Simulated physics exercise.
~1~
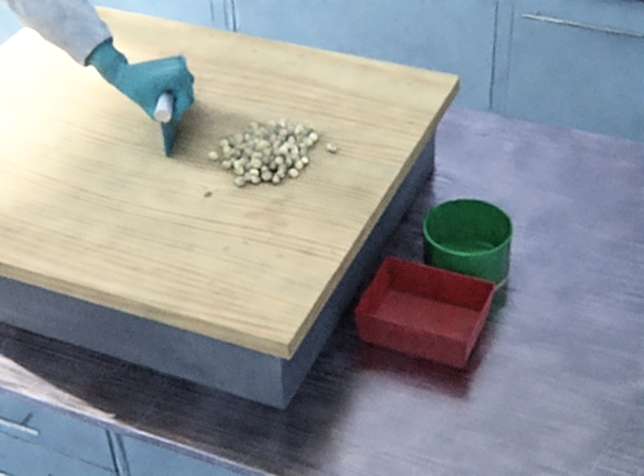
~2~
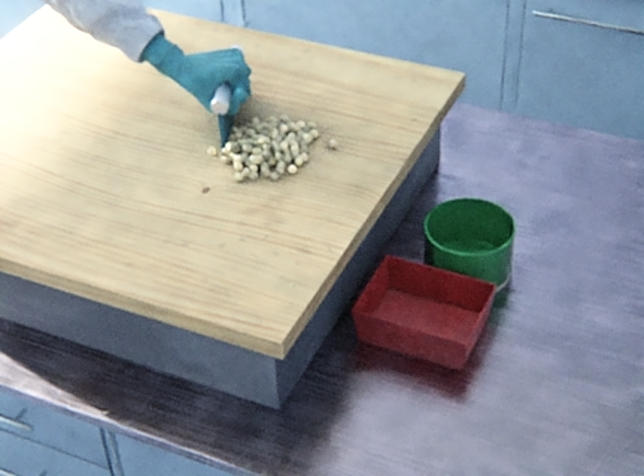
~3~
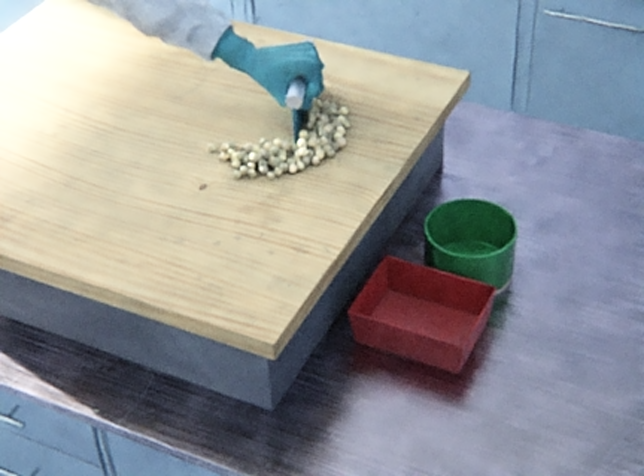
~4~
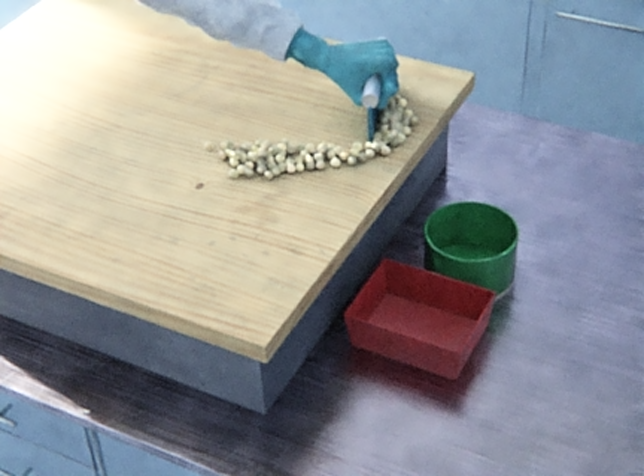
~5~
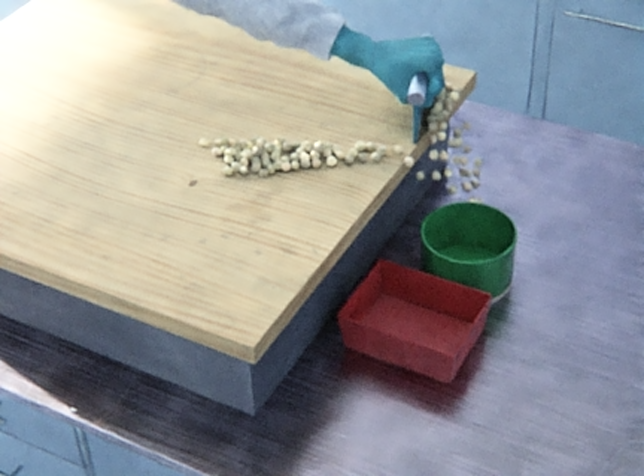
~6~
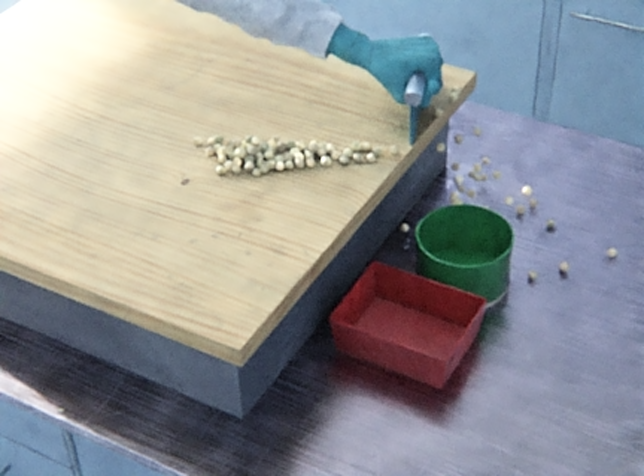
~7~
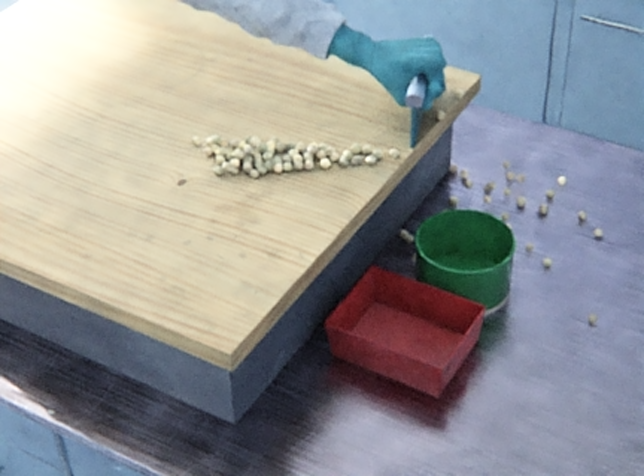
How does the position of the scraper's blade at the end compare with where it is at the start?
At the start the blade is on the board to the left of the pile of nuts, and at the end it is much farther right, at the board's right edge.
In this clip, a gloved hand pushes a scraper rightward through a pile of pale round nuts on a wooden board, spreading them towards the edge; some fall and scatter around the green pot and red tin, while most stay on the board.
